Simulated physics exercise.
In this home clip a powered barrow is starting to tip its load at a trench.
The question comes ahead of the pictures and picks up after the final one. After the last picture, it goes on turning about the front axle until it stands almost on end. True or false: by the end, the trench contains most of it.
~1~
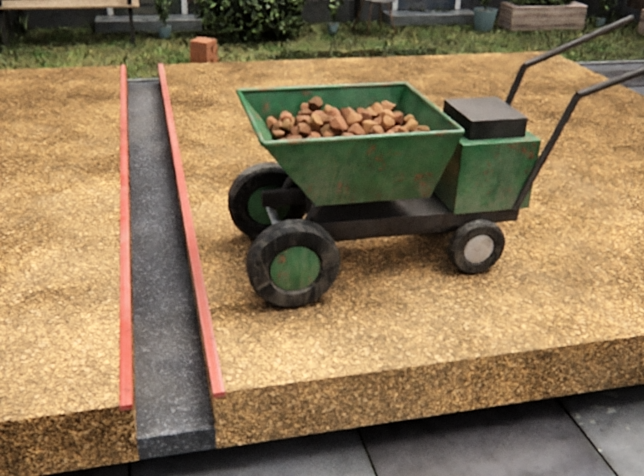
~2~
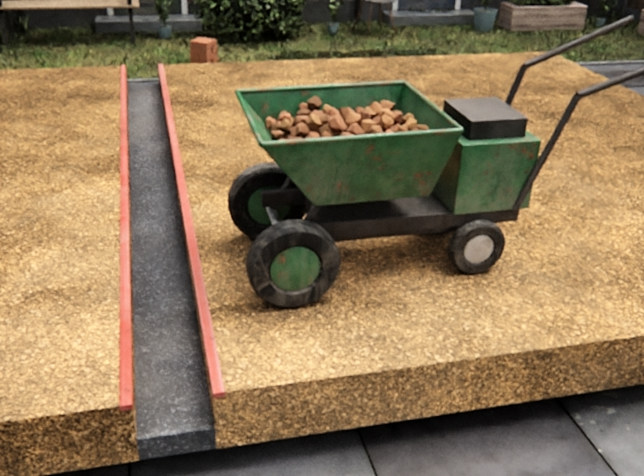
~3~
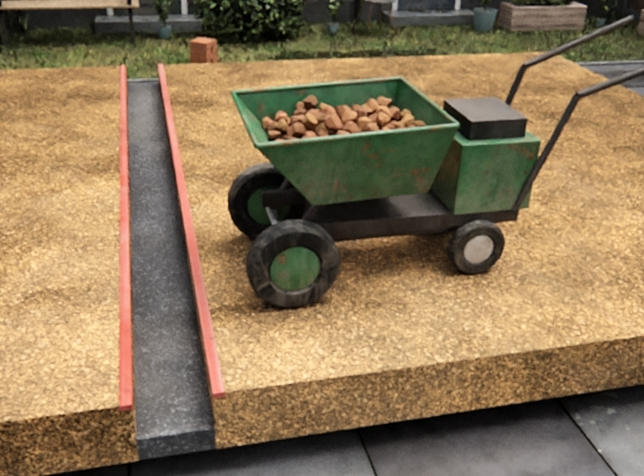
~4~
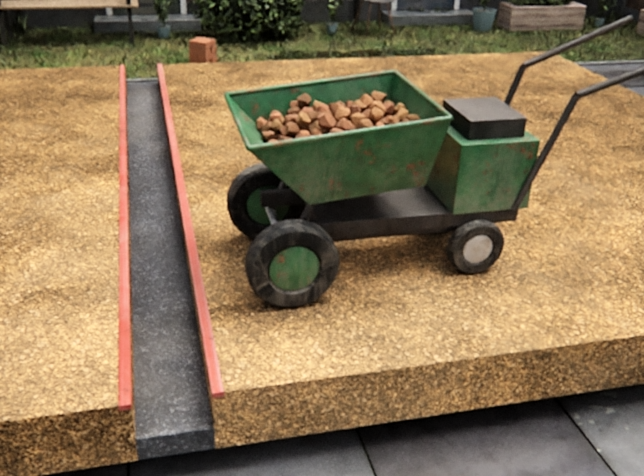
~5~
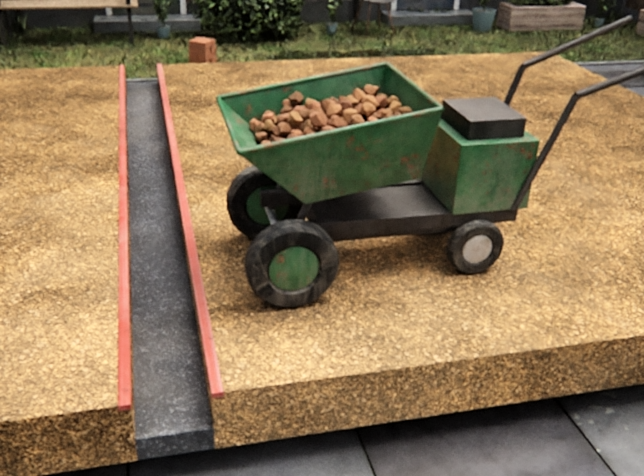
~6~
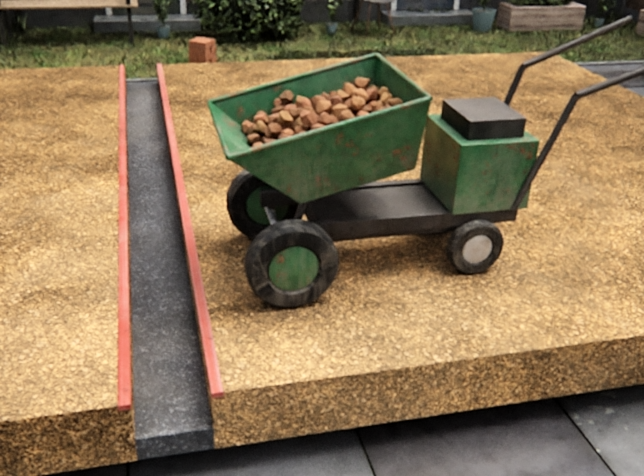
False.
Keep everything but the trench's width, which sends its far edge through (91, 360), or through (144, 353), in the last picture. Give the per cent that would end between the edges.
The first case gives close to 60 per cent and the second close to 10 per cent.
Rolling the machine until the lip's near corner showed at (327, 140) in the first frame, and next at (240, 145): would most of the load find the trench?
A majority, then a minority.
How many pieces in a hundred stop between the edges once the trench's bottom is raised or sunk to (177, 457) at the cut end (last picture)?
About 20 percent.
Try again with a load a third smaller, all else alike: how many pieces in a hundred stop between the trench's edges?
Estimated share: Near 20 in a hundred.
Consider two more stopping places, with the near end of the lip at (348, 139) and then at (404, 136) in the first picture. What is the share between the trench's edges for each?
About 80 per cent, then about 50 per cent.
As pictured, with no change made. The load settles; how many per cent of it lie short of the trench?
Close to 0 in a hundred.
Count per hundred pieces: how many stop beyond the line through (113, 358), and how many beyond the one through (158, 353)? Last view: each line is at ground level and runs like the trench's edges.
Respectively 70 and 90 %.
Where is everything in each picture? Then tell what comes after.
Lip of the skip at (263, 144), level; top of the load at (354, 120), clay clods; first edge of the trench at (211, 346); far edge at (125, 356), the trench under half as wide as the skip, and about half as deep as wide, in the first frame.
Lip of the skip at (262, 145), level; top of the load at (353, 120), in the second frame.
Lip of the skip at (257, 146), tipped barely; top of the load at (349, 118), in the third frame.
Lip of the skip at (249, 148), tipped barely; top of the load at (359, 121), in the fourth frame.
Lip of the skip at (239, 152), tipped a little; top of the load at (361, 112), in the fifth frame.
Lip of the skip at (228, 158), tipped a little; top of the load at (351, 107); first edge of the trench at (209, 346); far edge at (124, 356), in the sixth frame.
Soon after the last picture, skip tipped steeply; all in the skip.
A little later, skip tipped steeply; most in the skip; a stray few in or heaped over the trench; a stray few beyond it; a small part falling.
Later still, skip tipped right over; about a quarter in the skip; a small part in or heaped over the trench; about two thirds beyond it.
By the end, skip tipped right over; about a quarter in or heaped over the trench; most beyond it.
